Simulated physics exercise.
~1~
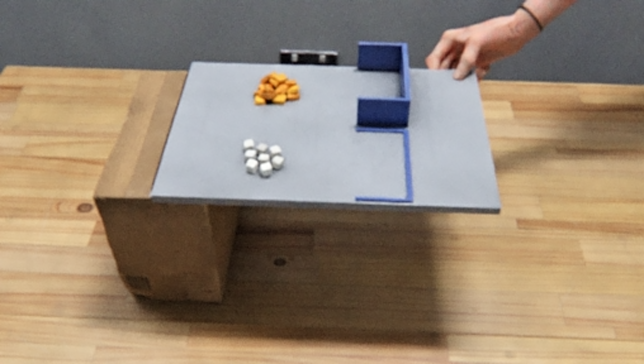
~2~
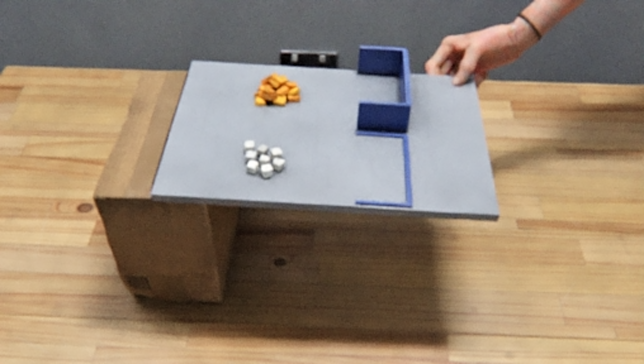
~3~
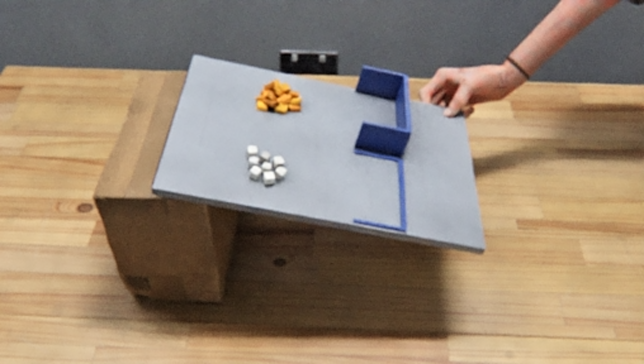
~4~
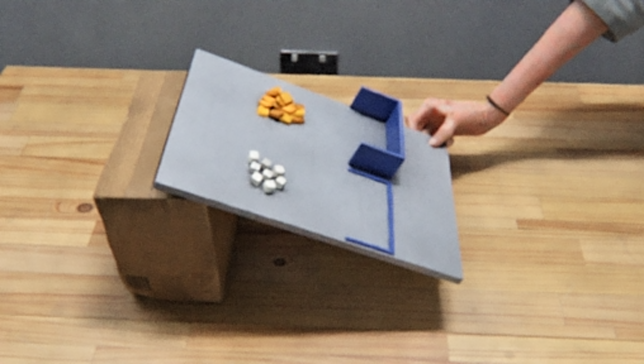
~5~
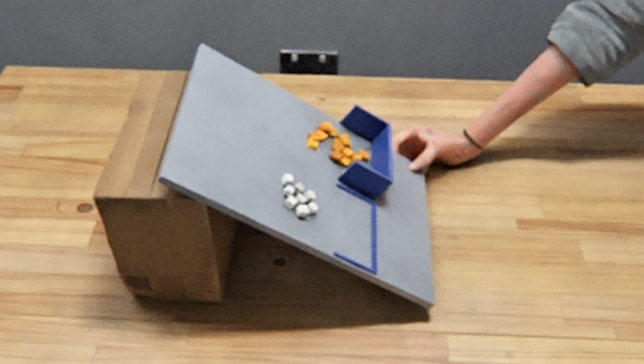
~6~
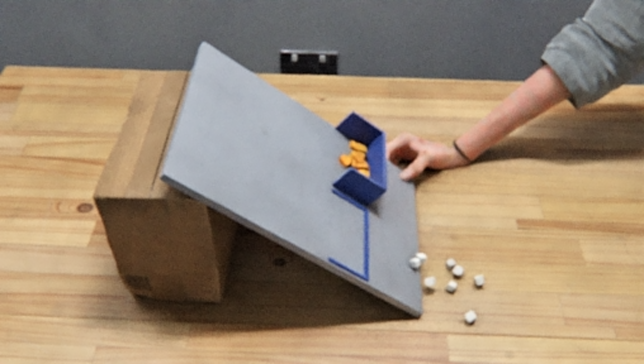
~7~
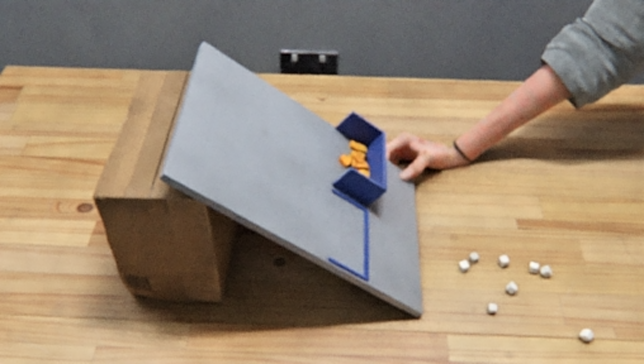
White pieces sliding over a low blue bar onto the table as a hand lowers a grey board, orange ones stopping behind a taller barrier.
